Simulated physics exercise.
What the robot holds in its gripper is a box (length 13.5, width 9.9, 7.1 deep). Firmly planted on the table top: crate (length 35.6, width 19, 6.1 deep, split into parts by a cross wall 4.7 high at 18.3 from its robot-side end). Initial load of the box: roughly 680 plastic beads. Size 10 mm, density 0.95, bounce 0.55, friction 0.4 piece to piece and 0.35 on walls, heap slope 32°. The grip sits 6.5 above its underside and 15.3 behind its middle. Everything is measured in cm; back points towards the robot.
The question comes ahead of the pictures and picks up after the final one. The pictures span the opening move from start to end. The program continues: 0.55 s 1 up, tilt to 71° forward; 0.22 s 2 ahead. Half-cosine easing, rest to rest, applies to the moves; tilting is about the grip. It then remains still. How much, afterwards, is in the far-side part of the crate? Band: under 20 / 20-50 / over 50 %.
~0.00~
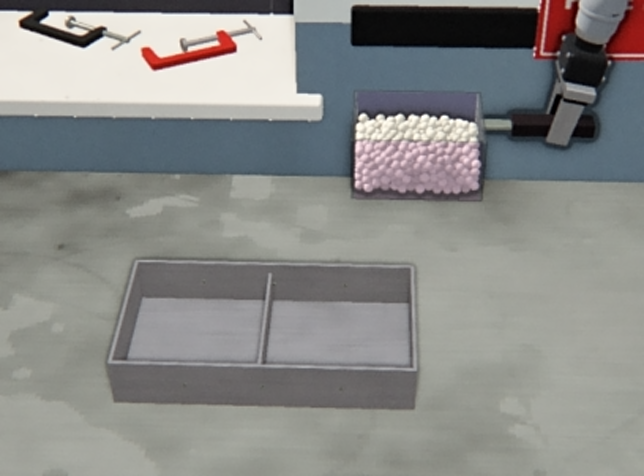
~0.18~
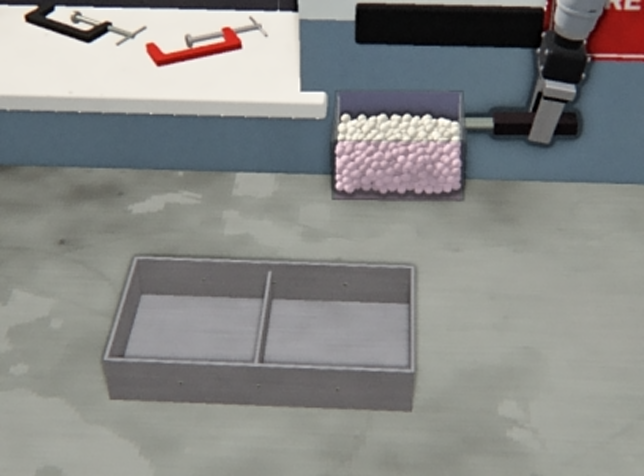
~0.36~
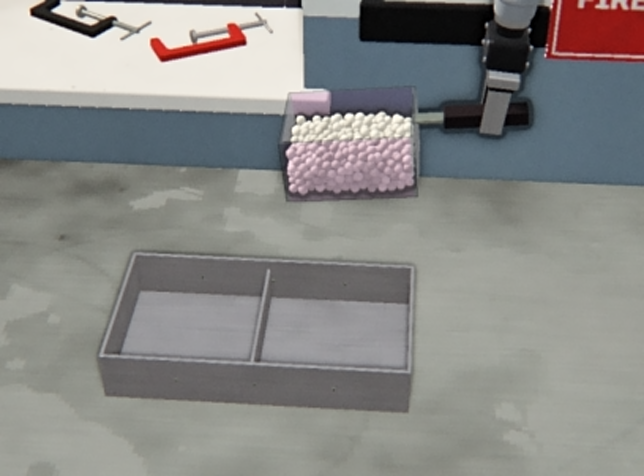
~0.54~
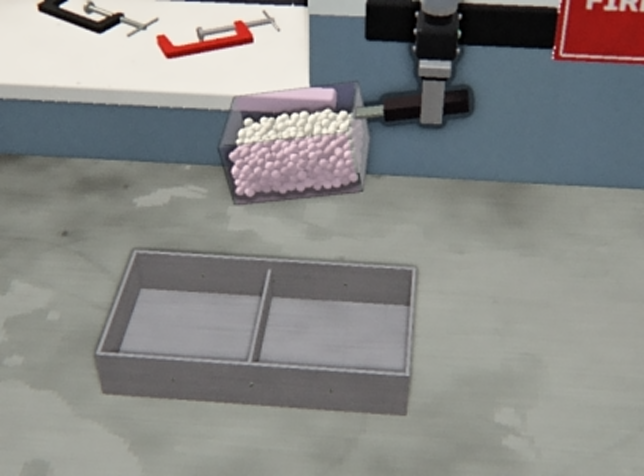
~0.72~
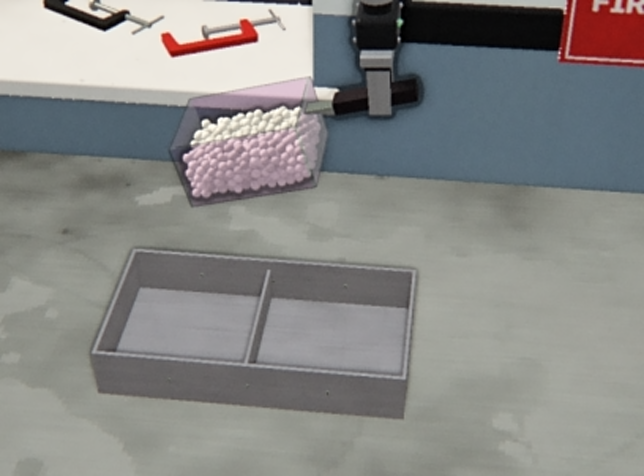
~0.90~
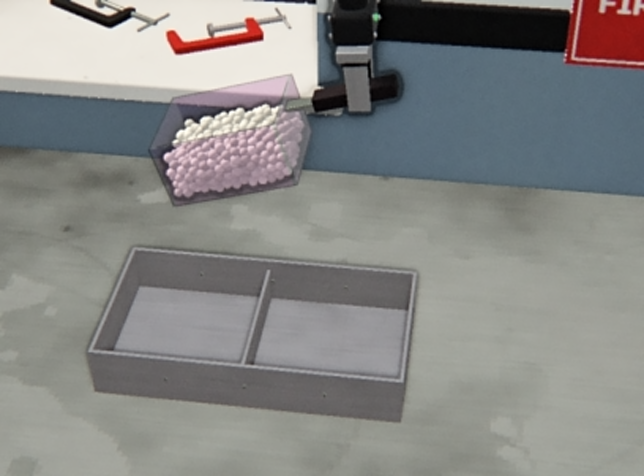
Band: 20-50 %.
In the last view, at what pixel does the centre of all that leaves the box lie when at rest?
Near (194, 336).
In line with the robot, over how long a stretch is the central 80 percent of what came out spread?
The stretch is around 14 cm.
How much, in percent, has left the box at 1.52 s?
Share gone by then: Near 0 %.
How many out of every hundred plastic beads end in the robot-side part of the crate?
I'd put it at roughly 0 per cent.
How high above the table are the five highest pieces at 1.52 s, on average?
Roughly 28 cm.
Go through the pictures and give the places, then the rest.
The first picture shows the box floor at (416, 170), level; upper third of the load around (416, 142), from x 360 to 475, top at y 120; 676 in the box.
The second picture shows the box floor at (398, 170), tilted 2° forward; upper third of the load around (401, 142), from x 340 to 455, top at y 120.
The third picture shows the box floor at (354, 169), tilted 6° forward; upper third of the load around (360, 140), from x 290 to 410, top at y 115.
The fourth picture shows the box floor at (303, 168), tilted 11° forward; upper third of the load around (313, 139), from x 235 to 360, top at y 115.
The fifth picture shows the box floor at (260, 167), tilted 15° forward; upper third of the load around (272, 137), from x 190 to 315, top at y 110.
The sixth picture shows the box floor at (243, 165), tilted 17° forward; upper third of the load around (255, 134), from x 170 to 300, top at y 110; 676 in the box.
After 1.21 s, tilted 49° forward, highest piece 30 above the table; 676 in the box.
After 1.52 s, tilted 71° forward, highest piece 28 above the table; 667 in the box, 1 in the far-side part, 8 in flight or on a rim.
After 1.87 s, tilted 71° forward, highest piece 28 above the table; 559 in the box, 83 in the far-side part, 3 in the robot-side part, 31 in flight or on a rim.
After 2.92 s, tilted 71° forward, highest piece 28 above the table; 480 in the box, 191 in the far-side part, 4 in the robot-side part, 1 on the table or floor.
In the end, 480 in the box, 191 in the far-side part, 4 in the robot-side part, 1 on the table or floor. That is 28 % in the far-side part of the crate.
